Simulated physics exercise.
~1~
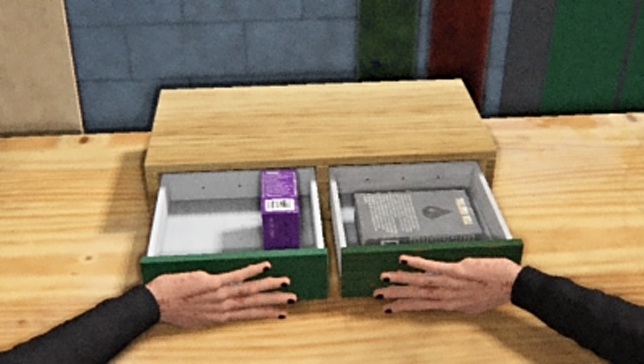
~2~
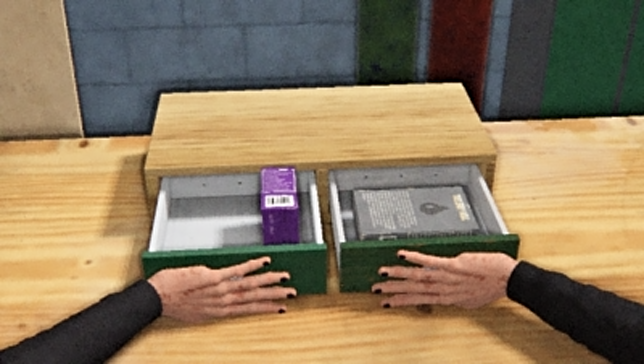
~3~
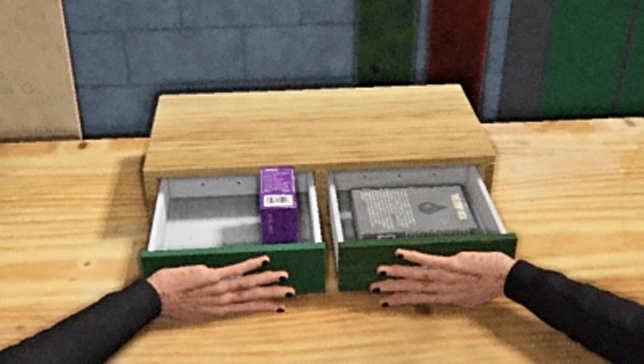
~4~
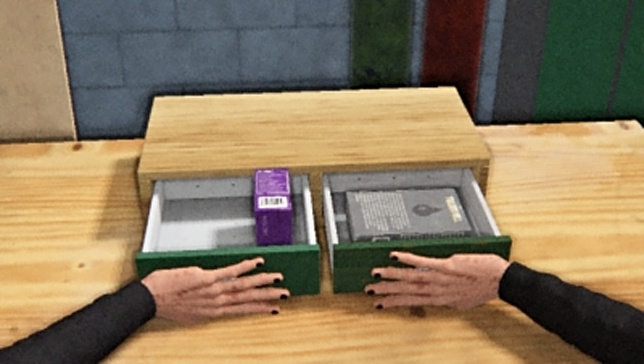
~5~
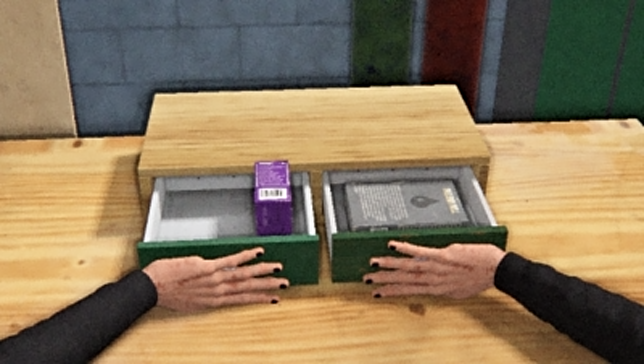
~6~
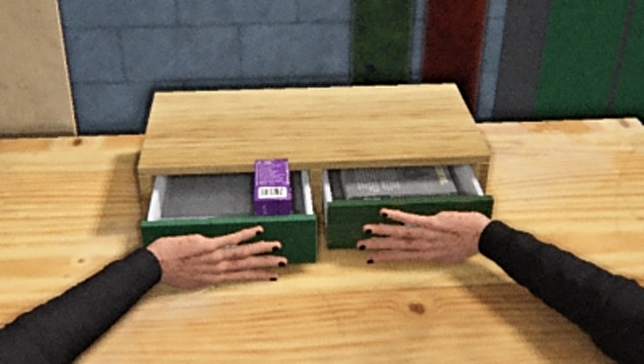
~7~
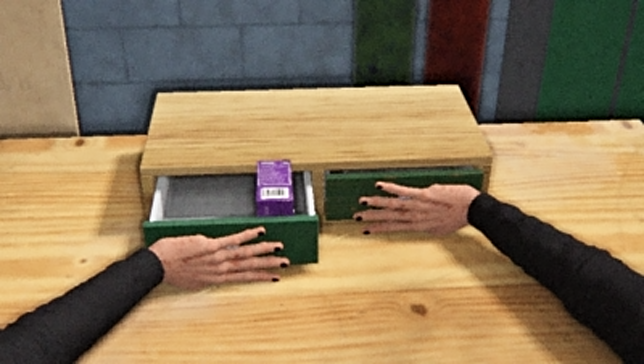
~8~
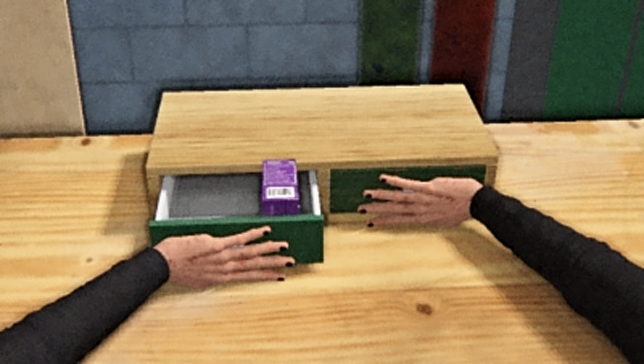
Two hands push in both drawers; the right shuts fully, the left stays ajar.
